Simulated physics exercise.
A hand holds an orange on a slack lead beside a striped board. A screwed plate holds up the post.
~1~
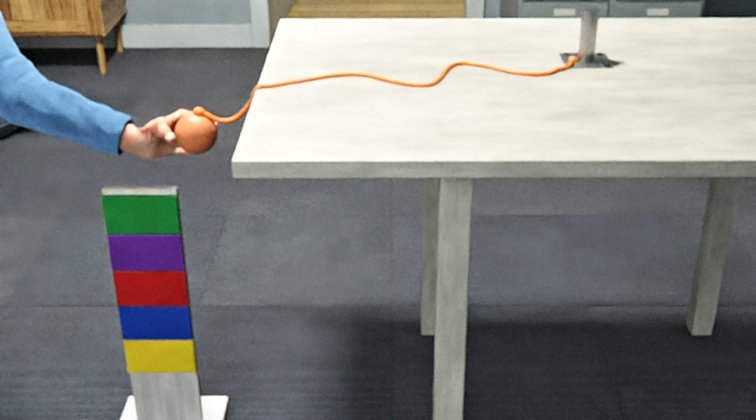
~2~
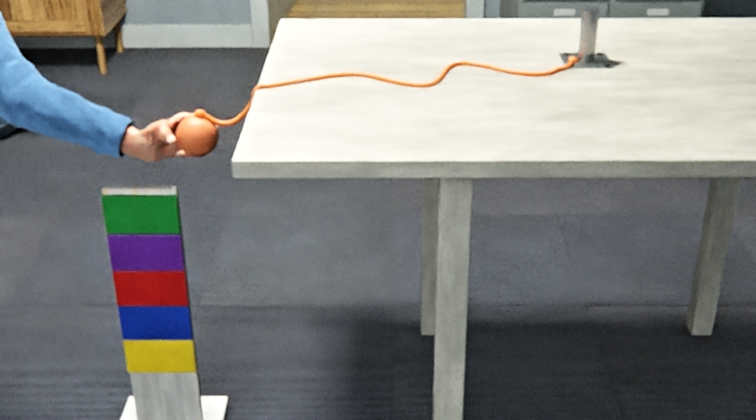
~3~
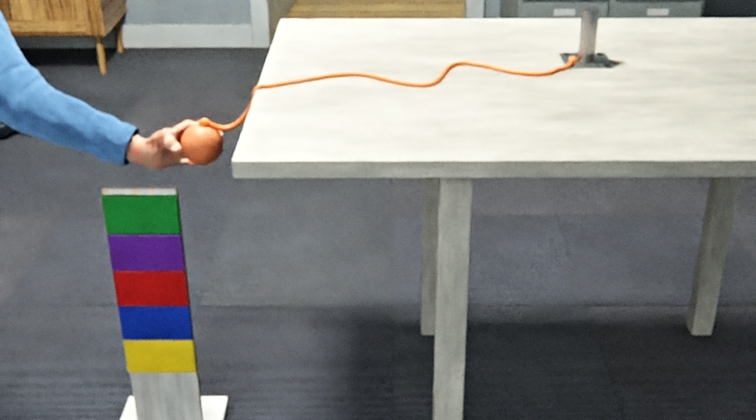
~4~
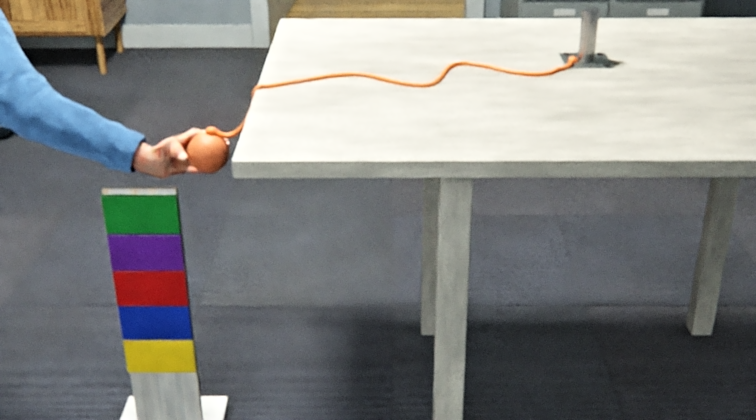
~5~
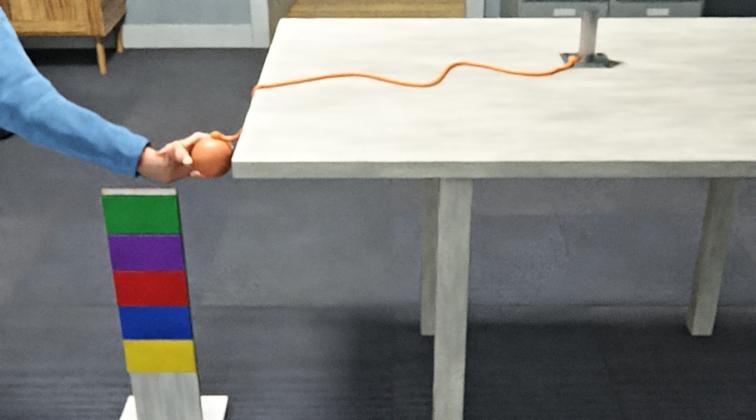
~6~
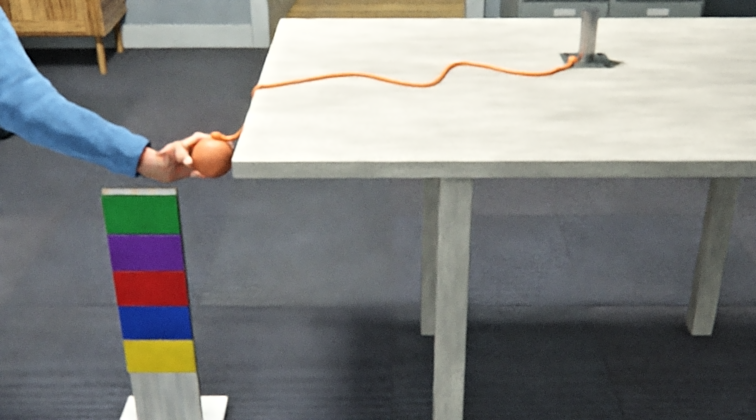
A hand in a blue sleeve reaches in from the left beside a pale table, seen from slightly above in a carpeted room. It holds an orange ball on a slack orange cord running across the tabletop to a post on a plate, above a board striped green, purple, red, blue and yellow. The hand moves the ball slightly down and right to the table's edge, then stays still, the camera fixed.
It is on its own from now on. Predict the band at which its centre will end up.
I predict the purple band.
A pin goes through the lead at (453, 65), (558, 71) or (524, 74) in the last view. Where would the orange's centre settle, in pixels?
It would sit near (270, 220) the first time, (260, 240) the second and (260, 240) the third.
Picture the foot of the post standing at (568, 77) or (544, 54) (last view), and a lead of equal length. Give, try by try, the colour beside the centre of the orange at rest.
First try: Red; second try: Red.
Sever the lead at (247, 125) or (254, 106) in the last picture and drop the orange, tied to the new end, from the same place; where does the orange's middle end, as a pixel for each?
About (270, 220) and (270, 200).
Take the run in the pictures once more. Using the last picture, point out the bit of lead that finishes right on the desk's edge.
Approximately at (333, 76) in the final frame.
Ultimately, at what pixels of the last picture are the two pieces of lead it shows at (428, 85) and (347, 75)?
In that view they reach (360, 76) and (270, 84).
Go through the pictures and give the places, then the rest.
Orange (196, 133); green (141, 216); purple (146, 254); red (150, 289); blue (155, 324); yellow (160, 357), in the first frame.
Orange (197, 135); lead through (554, 72) (481, 65) (434, 84) (353, 75) (275, 86), in the second frame.
Orange (202, 144), in the third frame.
Orange (209, 152); lead through (554, 72) (481, 65) (434, 84) (353, 75) (275, 86), in the fourth frame.
Orange (213, 157), in the fifth frame.
Orange (214, 157); lead through (554, 72) (481, 65) (434, 84) (353, 75) (275, 86), in the sixth frame.
Soon after, orange near (265, 244); level with purple.
Then, orange near (255, 249); level with purple.
At rest, orange near (261, 251); level with purple. Its centre hangs level with the purple band.
